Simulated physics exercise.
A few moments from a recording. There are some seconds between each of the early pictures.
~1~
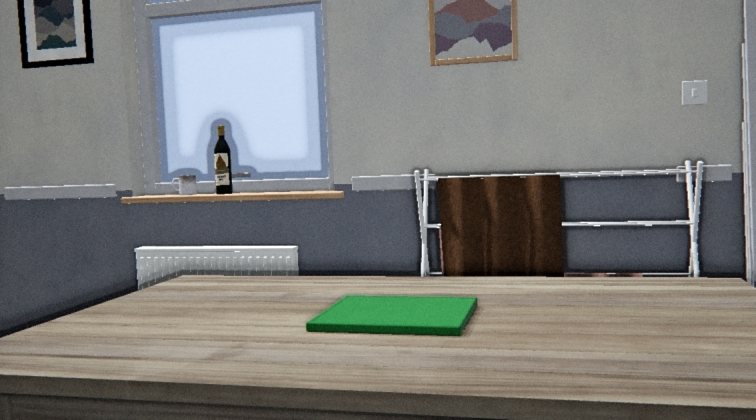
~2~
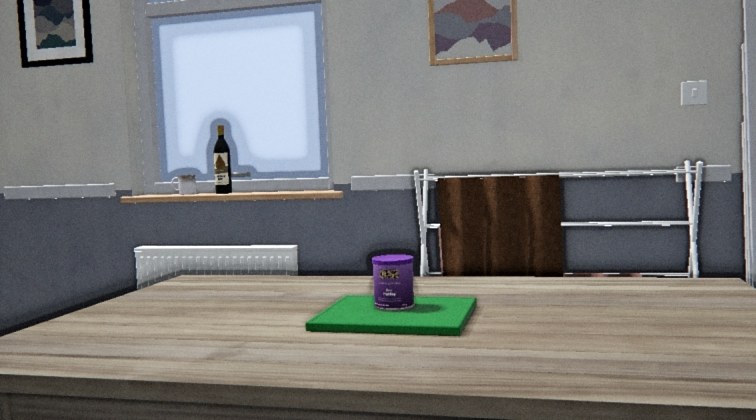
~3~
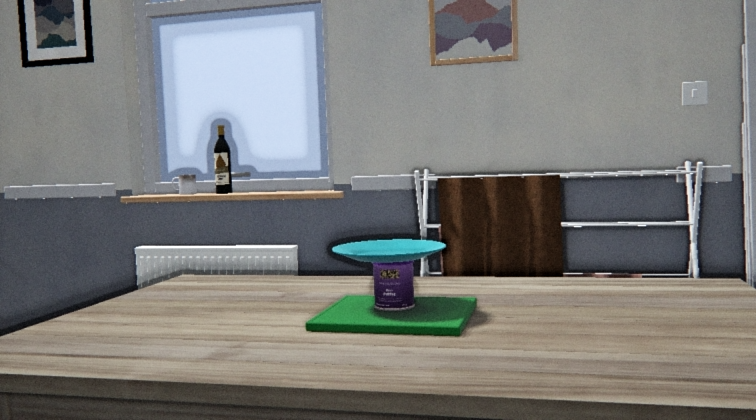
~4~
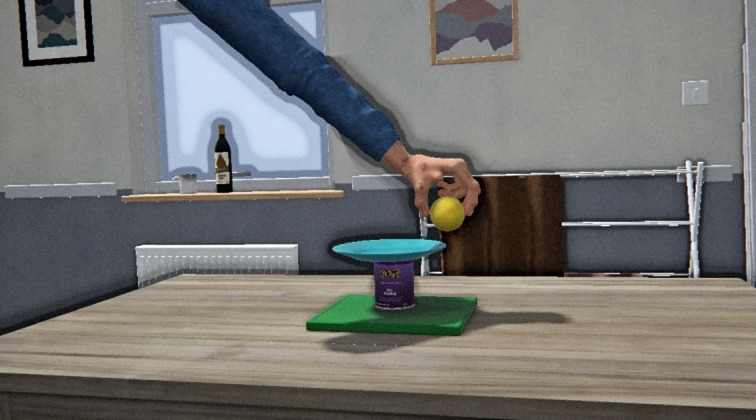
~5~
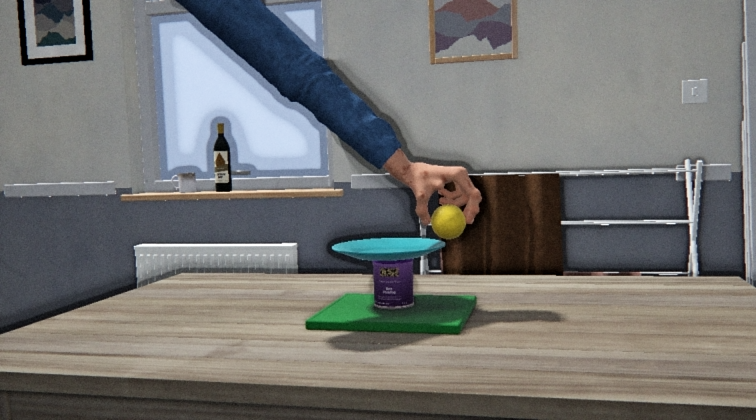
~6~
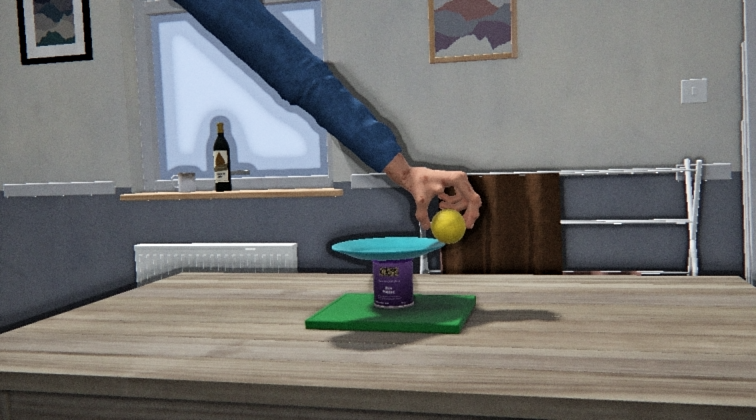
An arm in a blue sleeve reaches from the upper left over a pale wooden table, seen from a still camera just above table height, with a window, bottle and white radiator behind. On the table a green tray lies first alone, then a purple pot appears on it, then a turquoise plate on the pot. The hand lowers a yellow lemon slightly to the plate's right edge, still gripping it.
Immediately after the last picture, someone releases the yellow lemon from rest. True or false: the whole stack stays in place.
False.
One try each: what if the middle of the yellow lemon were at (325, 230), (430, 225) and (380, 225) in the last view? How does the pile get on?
Case one: It topples; case two: It stands firm; case three: It stands firm.
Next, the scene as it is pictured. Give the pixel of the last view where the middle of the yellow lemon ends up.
At about (511, 299).
Then, 0.40 s later than the last frame, yellow lemon now fallen.
Then, 0.50 s later than the last frame, things are still on the move.
Then, 1.20 s later than the last frame, nothing new.
When it is over, fallen, yellow lemon; the other 3 as before. End places, in pixels of the last picture, yellow lemon near (510, 299). The pile comes apart.
